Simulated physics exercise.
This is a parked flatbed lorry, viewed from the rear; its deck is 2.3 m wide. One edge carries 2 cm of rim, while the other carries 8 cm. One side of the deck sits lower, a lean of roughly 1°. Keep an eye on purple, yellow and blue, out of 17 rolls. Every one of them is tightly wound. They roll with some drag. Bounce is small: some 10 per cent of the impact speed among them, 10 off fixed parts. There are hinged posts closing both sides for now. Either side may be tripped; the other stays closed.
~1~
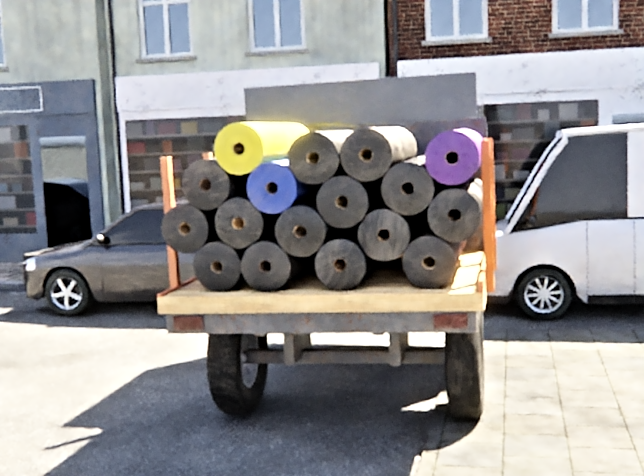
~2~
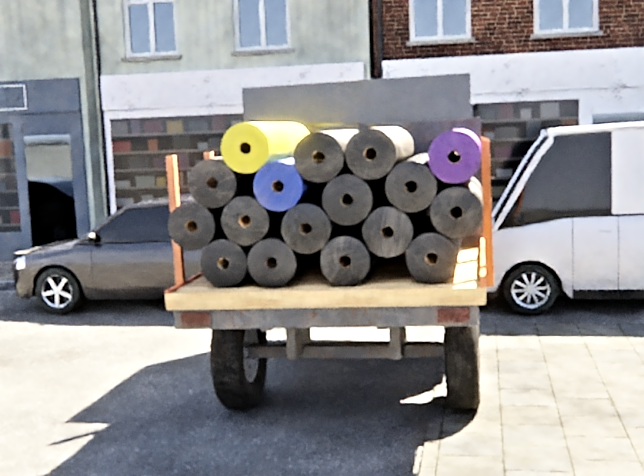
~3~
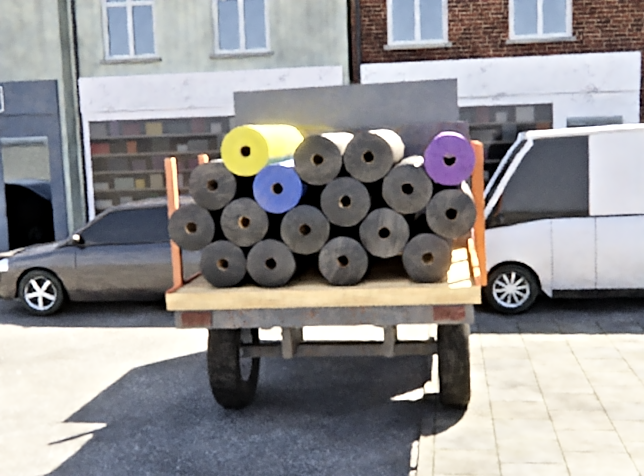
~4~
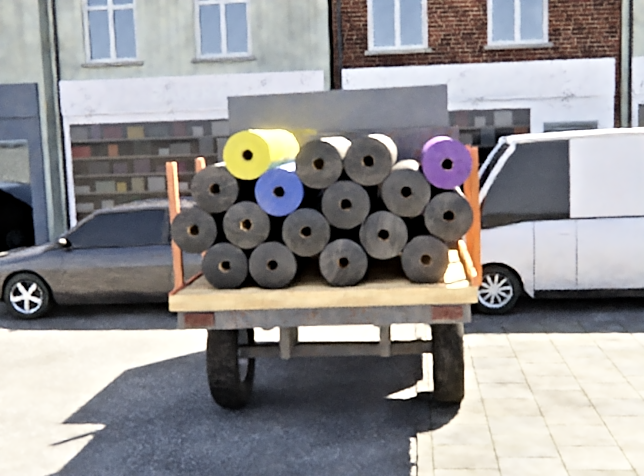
Stacked dark rolls with one yellow, blue and purple sit still on a parked flatbed.
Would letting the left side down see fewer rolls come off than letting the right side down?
No, the right side would.
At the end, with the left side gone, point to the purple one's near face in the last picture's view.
Around (423, 176).
If it is the left, after 1.6 s, purple is up on others, 20 cm from the right edge; yellow is on the ground to the left; blue is up on others, 45 cm from the left edge, rolling left; 3 gone from the deck.
If it is the left, in the end, purple is up on others, 35 cm from the right edge; yellow is down on the left; blue is on the ground to the left; 7 gone from the deck.
If it is the right, after 0.7 s, purple is dropping off the right side; yellow is up on others, 65 cm from the left edge; blue is up on others, 85 cm from the left edge; 2 gone from the deck.
If it is the right, in the end, purple is on the ground to the right; yellow is up on others, 65 cm from the left edge; blue is up on others, 85 cm from the left edge; 3 gone from the deck.
